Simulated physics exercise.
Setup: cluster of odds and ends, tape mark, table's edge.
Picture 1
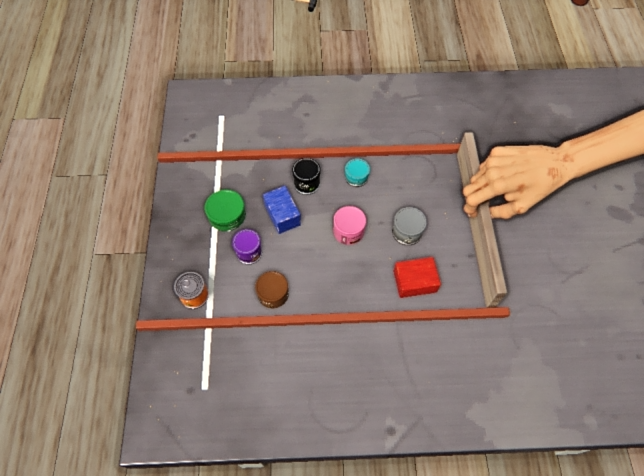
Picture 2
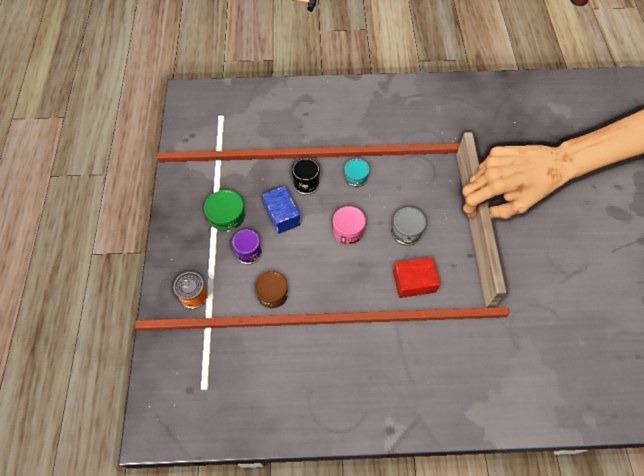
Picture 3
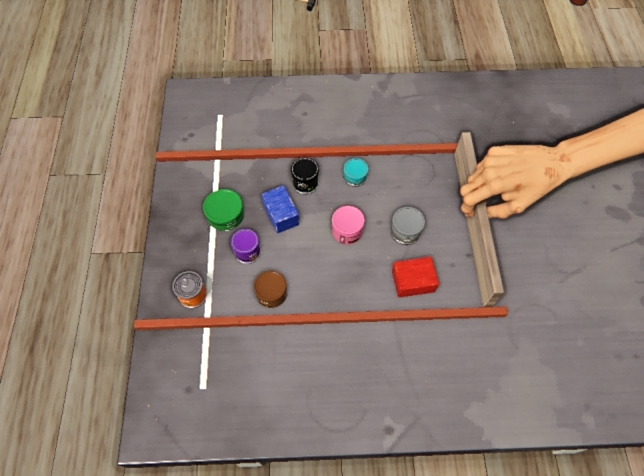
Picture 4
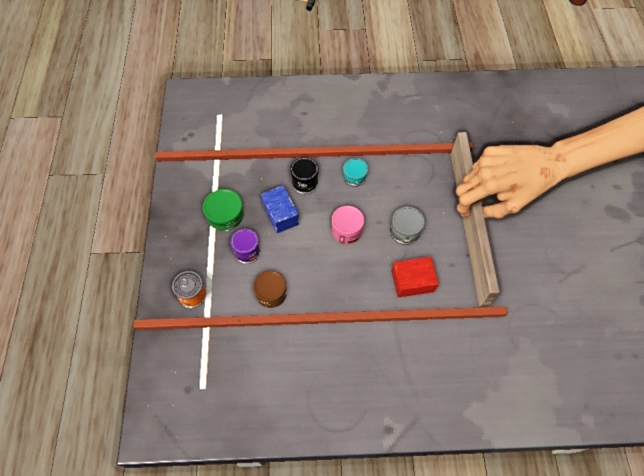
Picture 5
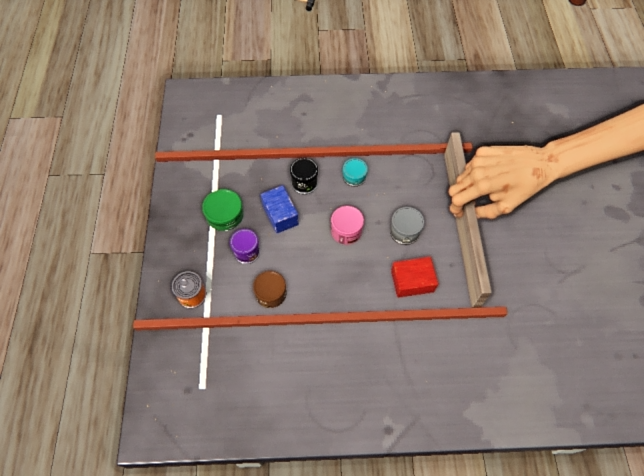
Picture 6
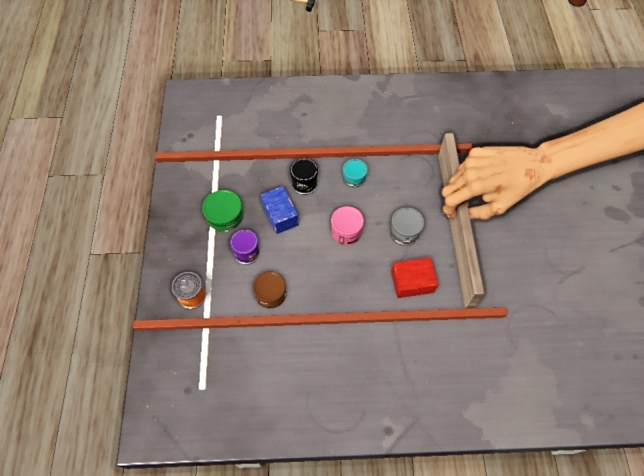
A bare hand grips an upright wooden board at the right of a dark grey tabletop on a plank floor, viewed from above. Between two red-brown rails lie a red block and grey, pink, turquoise, black, blue, brown and purple items, with green and orange ones near a white line at left. The board slides slightly left, while the objects stay put and the view barely shifts.
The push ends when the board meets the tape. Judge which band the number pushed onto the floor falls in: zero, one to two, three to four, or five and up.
I predict the table will shed one or two pieces.
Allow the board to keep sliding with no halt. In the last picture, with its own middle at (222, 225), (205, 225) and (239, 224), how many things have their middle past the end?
Going through the three places, I get 1, 1 and 0.
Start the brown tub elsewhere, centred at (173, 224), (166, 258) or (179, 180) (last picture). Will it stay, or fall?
Results in order - down; down; still up.
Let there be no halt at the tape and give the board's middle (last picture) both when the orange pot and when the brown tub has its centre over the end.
Middle approx. at (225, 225), then approx. at (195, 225).
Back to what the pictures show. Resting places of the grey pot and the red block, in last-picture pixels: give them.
Middles: Around (194, 239) and around (188, 284).
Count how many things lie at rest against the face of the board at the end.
The count is 4.
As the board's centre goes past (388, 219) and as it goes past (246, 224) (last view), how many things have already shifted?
So far 3, and 10 at the second.
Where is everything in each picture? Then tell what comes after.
Orange pot (192, 291); green tub (226, 211); purple pot (248, 247); board (479, 216); tape (214, 235), in the first frame.
Green tub (225, 211); brown tub (272, 290), in the second frame.
Purple pot (246, 247); board (476, 216), in the third frame.
Orange pot (190, 290); red block (414, 277), in the fourth frame.
Green tub (223, 210); turquoise pot (355, 173), in the fifth frame.
Orange pot (190, 291); green tub (223, 211); purple pot (246, 247); board (459, 217); tape (212, 234), in the sixth frame.
Soon after, none off yet; orange pot at rest near (190, 291); green tub at rest near (223, 211); purple pot at rest near (246, 247).
Then, none off yet; orange pot at rest near (190, 291); green tub at rest near (223, 211); purple pot moving near (242, 249).
Further on, none off yet; orange pot moved about its own width near (169, 291); green tub moved a little near (213, 212); purple pot moved well along near (184, 262).
By the end, the number that fall off is one or two; fallen, orange pot.
